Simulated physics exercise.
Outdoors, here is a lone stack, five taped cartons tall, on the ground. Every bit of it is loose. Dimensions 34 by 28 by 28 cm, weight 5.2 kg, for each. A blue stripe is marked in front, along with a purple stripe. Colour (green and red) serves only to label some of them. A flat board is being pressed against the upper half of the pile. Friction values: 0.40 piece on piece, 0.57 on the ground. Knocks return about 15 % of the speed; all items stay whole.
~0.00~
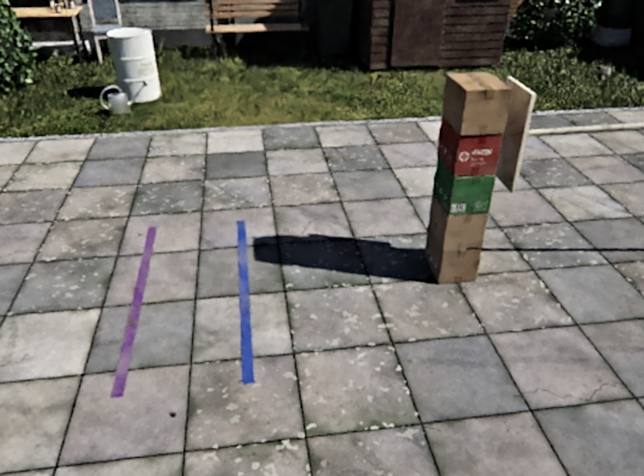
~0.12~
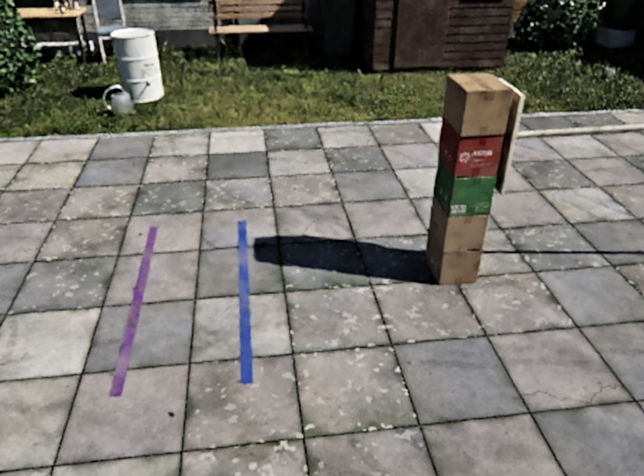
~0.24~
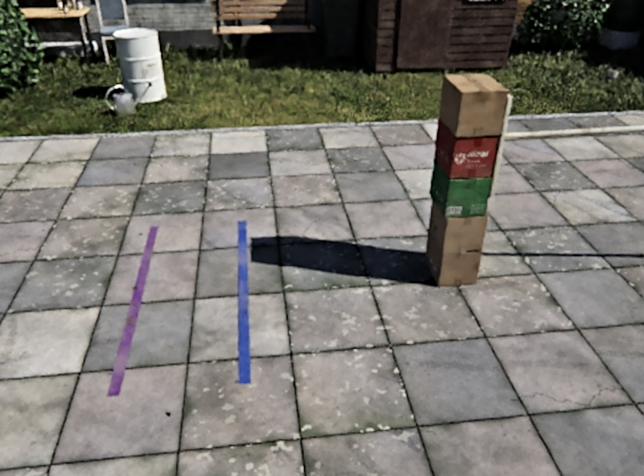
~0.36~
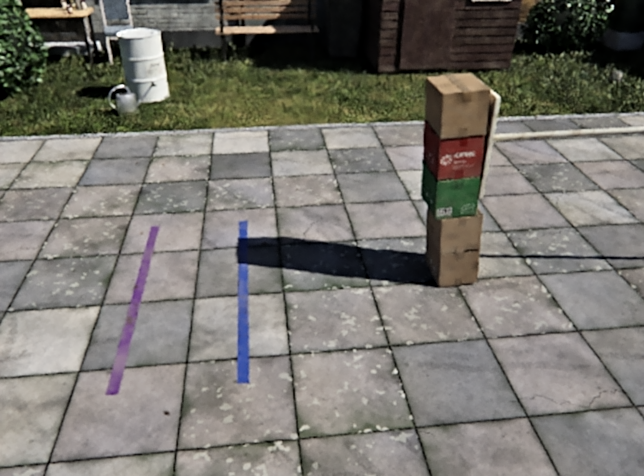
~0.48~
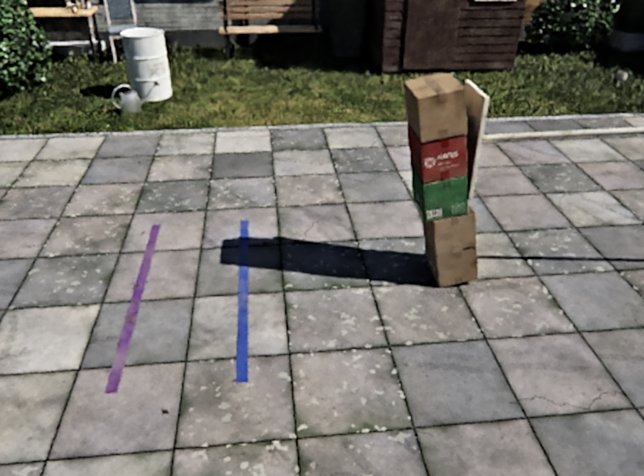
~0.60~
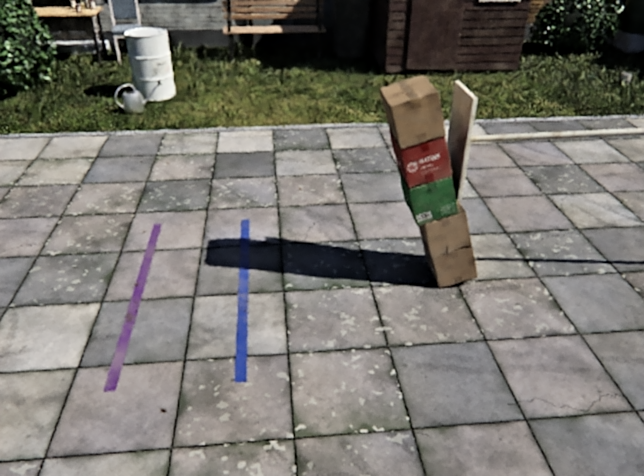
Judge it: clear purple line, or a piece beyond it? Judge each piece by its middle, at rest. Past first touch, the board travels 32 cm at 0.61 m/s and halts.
Beyond the line you'll find zero pieces.
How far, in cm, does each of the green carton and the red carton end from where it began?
Green ends up some 100 cm away; red ends up some 150 cm away.
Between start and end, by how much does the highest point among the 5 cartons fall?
I'd put it at around 110 cm.
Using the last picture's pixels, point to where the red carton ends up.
It comes to rest around (272, 267) in the last view.
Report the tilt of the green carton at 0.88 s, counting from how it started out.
Near 40 degrees from how it began.
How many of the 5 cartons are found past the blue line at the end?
I count 1 of them.
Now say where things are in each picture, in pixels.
In the first picture (we follow the side turned to the camera; the camera moves round a little), board (526, 132) 12 cm short; blue line, near end, (247, 360); purple line, near end, (122, 373); green carton (472, 196); red carton (478, 156); no piece has moved.
In the second picture, board (515, 134) 49 mm short; red carton (479, 157).
In the third picture, board (503, 136) 24 mm in; green carton (468, 199) displaced 29 mm; red carton (475, 158) displaced 25 mm; 3 stirred so far.
In the fourth picture, board (492, 137) 10 cm in; red carton (461, 159) tipped 4°; green carton (458, 199) tipped 4°; steepest lean 4°, the carton at (461, 236); 5 stirred so far.
In the fifth picture, board (481, 137) 17 cm in; red carton (445, 160) tipped 10°; green carton (446, 200) tipped 10°; steepest lean 10°, the carton at (443, 117); 5 stirred so far.
In the sixth picture, board (469, 138) 24 cm in; blue line, near end, (241, 359); purple line, near end, (116, 367); red carton (427, 163) tipped 17°; green carton (435, 202) tipped 17°; 5 stirred so far.
Around 0.70 s, none of the 5 cartons past the purple line, 5 disturbed; red carton tipped 23°; green carton tipped 23°.
Around 0.88 s, none of the 5 cartons past the purple line, 5 disturbed; red carton tipped 39°, 15 cm lower; green carton tipped 39°, 9 cm lower.
Around 1.06 s, none of the 5 cartons past the purple line, 5 disturbed; green carton tipped 63°, 31 cm lower; red carton tipped 63°, 45 cm lower.
Around 1.24 s, none of the 5 cartons past the purple line, 5 disturbed; green carton on its side; red carton on its side.
Finally (1.8 s), none of the 5 cartons past the purple line, 5 disturbed; green carton on its side; red carton on its side. The farthest middle lies 53 cm short of that line. Seen by the last camera, middles, green carton near (328, 264), red carton near (272, 267).
